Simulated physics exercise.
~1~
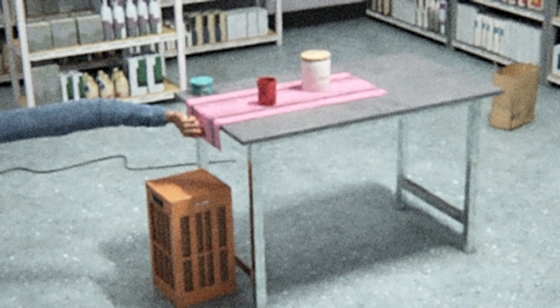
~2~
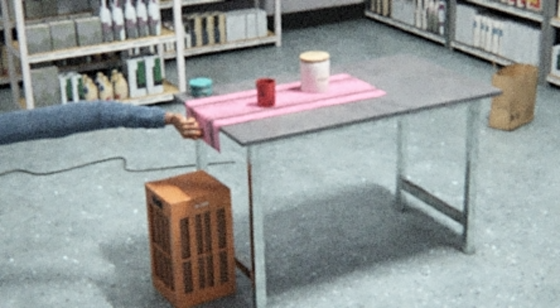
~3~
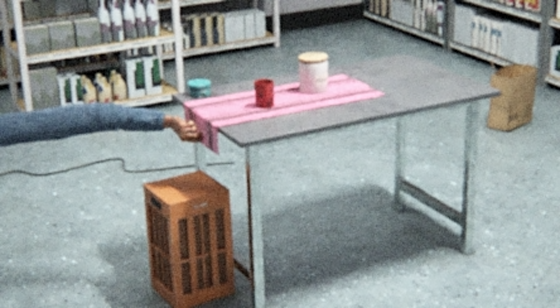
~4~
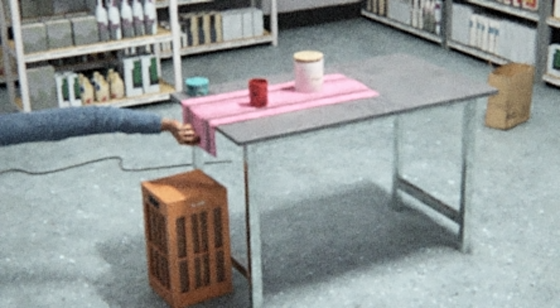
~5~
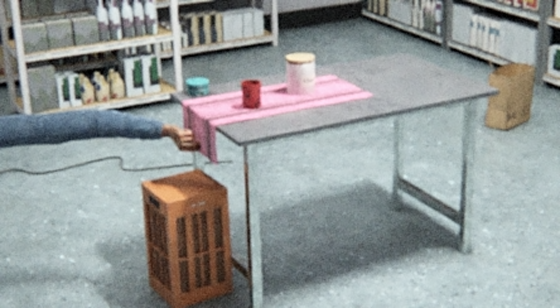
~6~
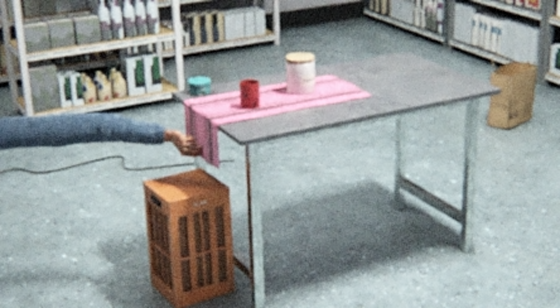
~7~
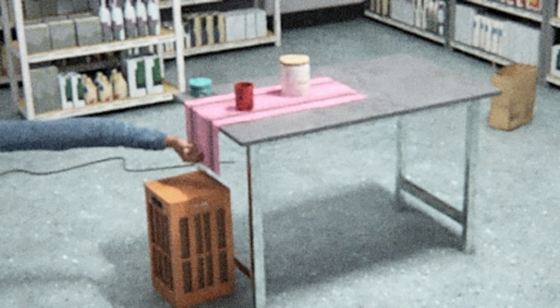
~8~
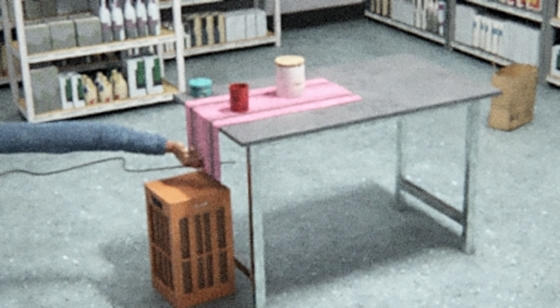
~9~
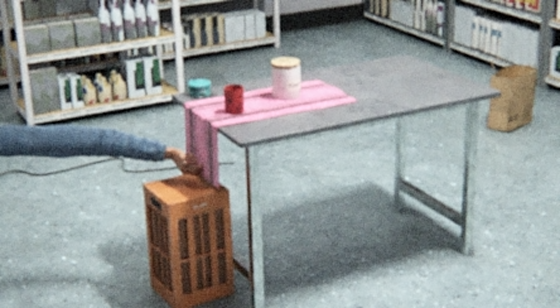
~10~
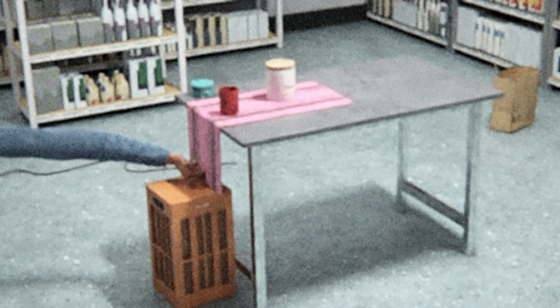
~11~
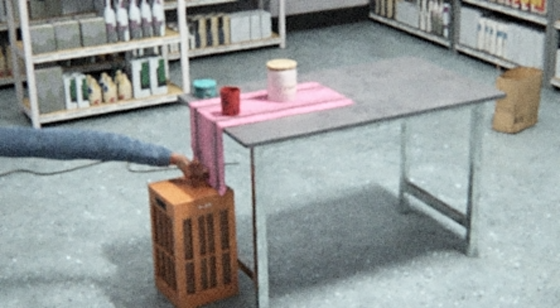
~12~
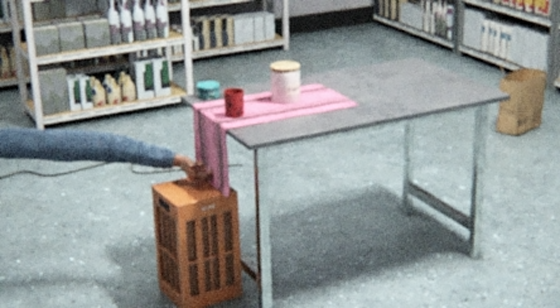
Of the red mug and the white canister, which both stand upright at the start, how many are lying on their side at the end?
None of them are, as the red mug and the white canister both ride along with the runner and are still standing upright at the end.
